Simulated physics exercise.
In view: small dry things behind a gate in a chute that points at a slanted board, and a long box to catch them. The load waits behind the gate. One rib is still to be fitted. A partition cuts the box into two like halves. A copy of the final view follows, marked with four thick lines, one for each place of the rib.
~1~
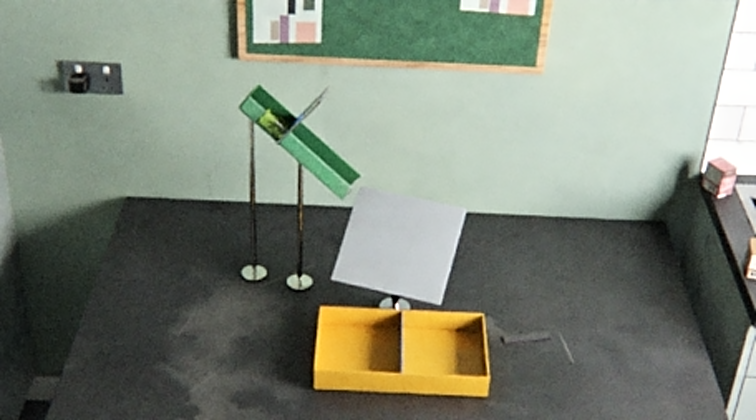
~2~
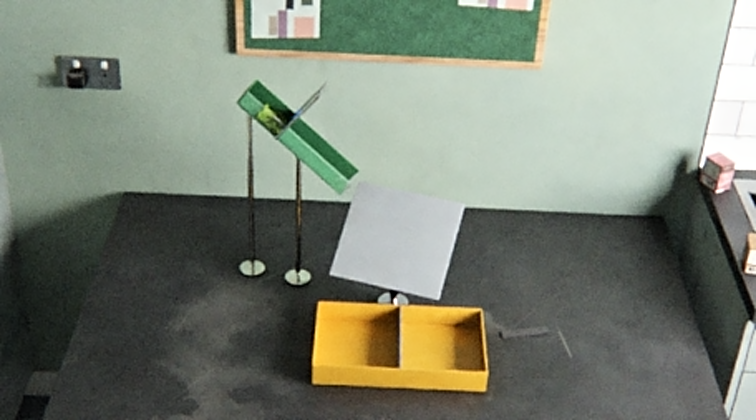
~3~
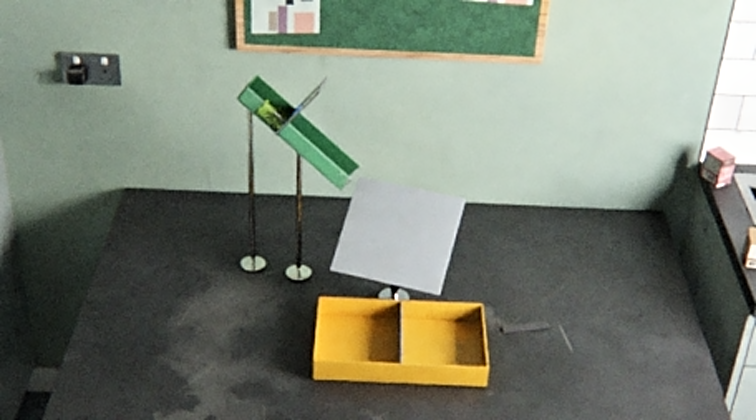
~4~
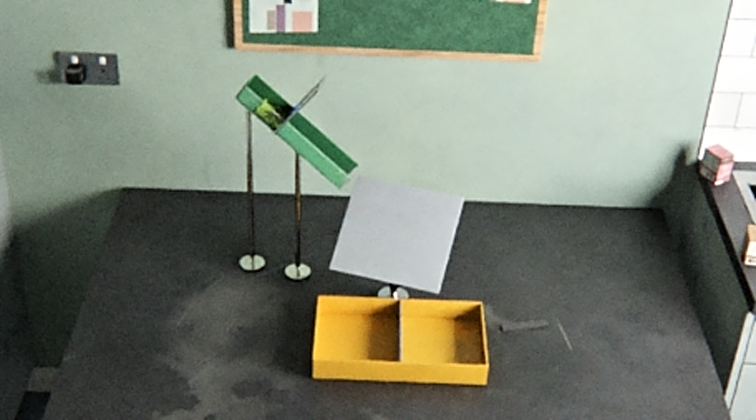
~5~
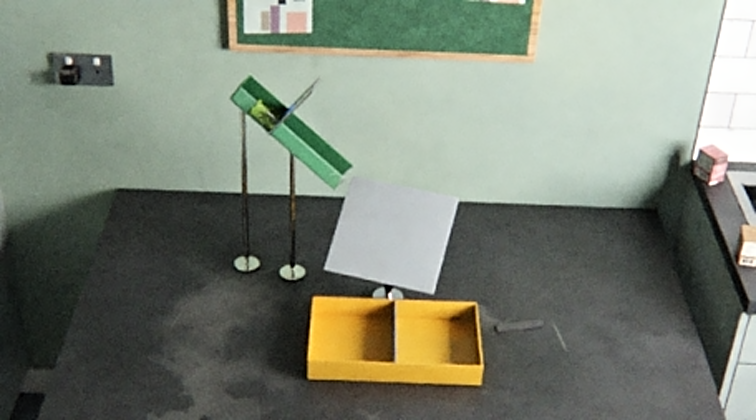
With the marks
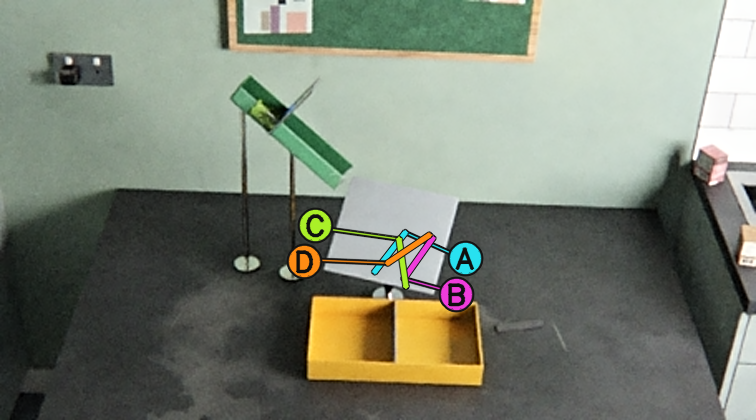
A green chute slants toward a tilted grey board behind a yellow box; nothing moves.
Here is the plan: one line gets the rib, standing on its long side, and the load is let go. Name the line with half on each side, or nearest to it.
The best line is C.
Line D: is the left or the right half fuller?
The left half.
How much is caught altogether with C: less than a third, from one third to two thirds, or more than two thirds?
More than two thirds.
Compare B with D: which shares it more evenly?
Line B.
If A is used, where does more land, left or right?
Left.
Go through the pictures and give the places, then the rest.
In the first frame, load behind the gate (277, 127), dried peas; lip of the chute (346, 193), sloping fairly steeply.
In the second frame, middle of the board (397, 239), tilted fairly steeply; middle of its low edge (383, 287); of its high edge (411, 192).
In the third frame, front corners of the box (314, 360) and (488, 368); front end of its middle wall (401, 364); gate still shut (295, 113).
In the fourth frame, middle of the load (274, 117); lip (344, 182).
In the fifth frame, middle of the load (268, 118); lip (338, 183).
On the marked copy, line A from (405, 232) to (374, 271); line B from (432, 238) to (403, 278); line C from (399, 239) to (405, 286); line D from (429, 235) to (387, 263).
With A, of what is caught, almost all in the left half, about a tenth in the right.
With B, of what is caught, the larger part in the left half, roughly a quarter in the right.
With C, of what is caught, roughly half in the left half, roughly half in the right.
With D, of what is caught, almost all in the left half, just a few in the right.
